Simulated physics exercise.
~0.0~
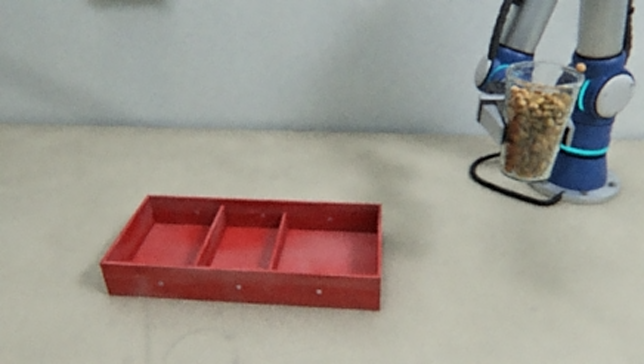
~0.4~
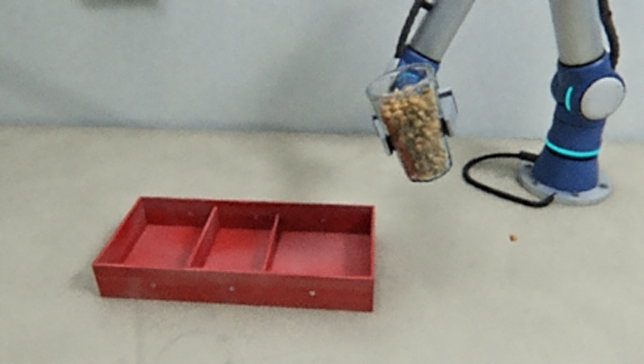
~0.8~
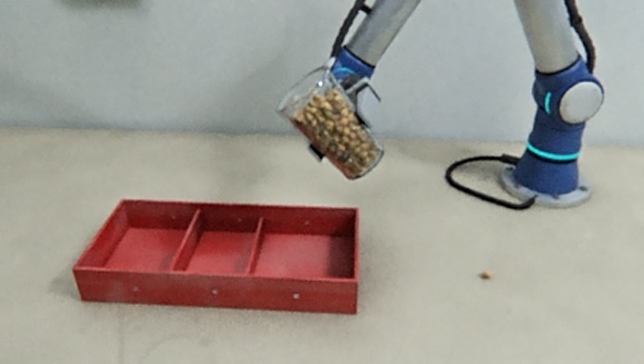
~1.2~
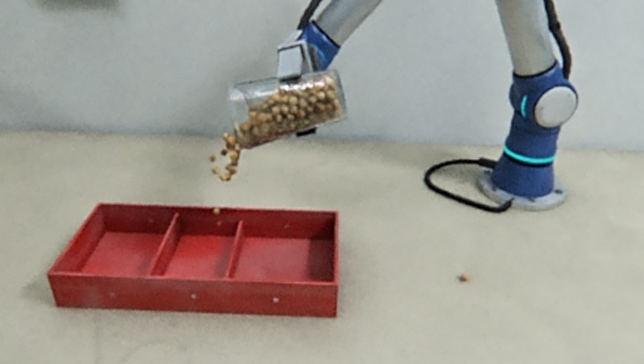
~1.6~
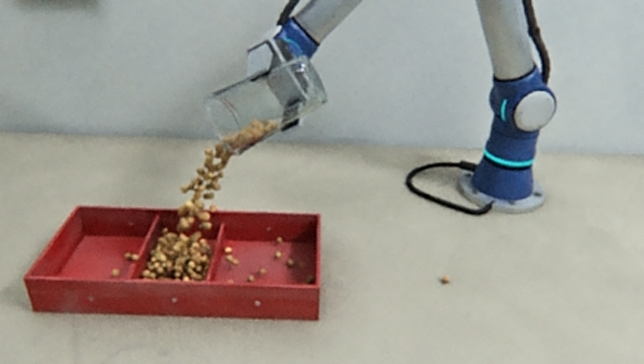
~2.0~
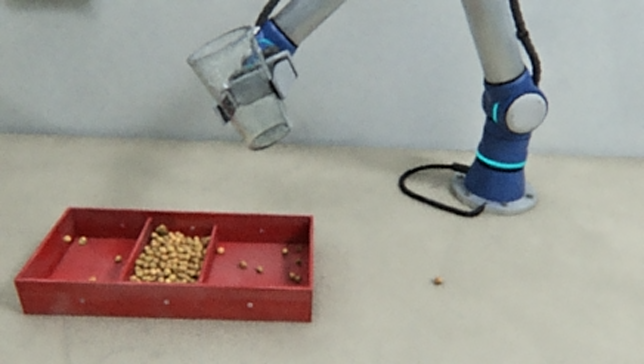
The video shows a robot arm carrying a clear cup of dried chickpeas leftward over a red divided box and tipping it to pour. Most chickpeas pile up in the middle section, a few scatter into the side sections, and the emptied cup tilts back above the box.
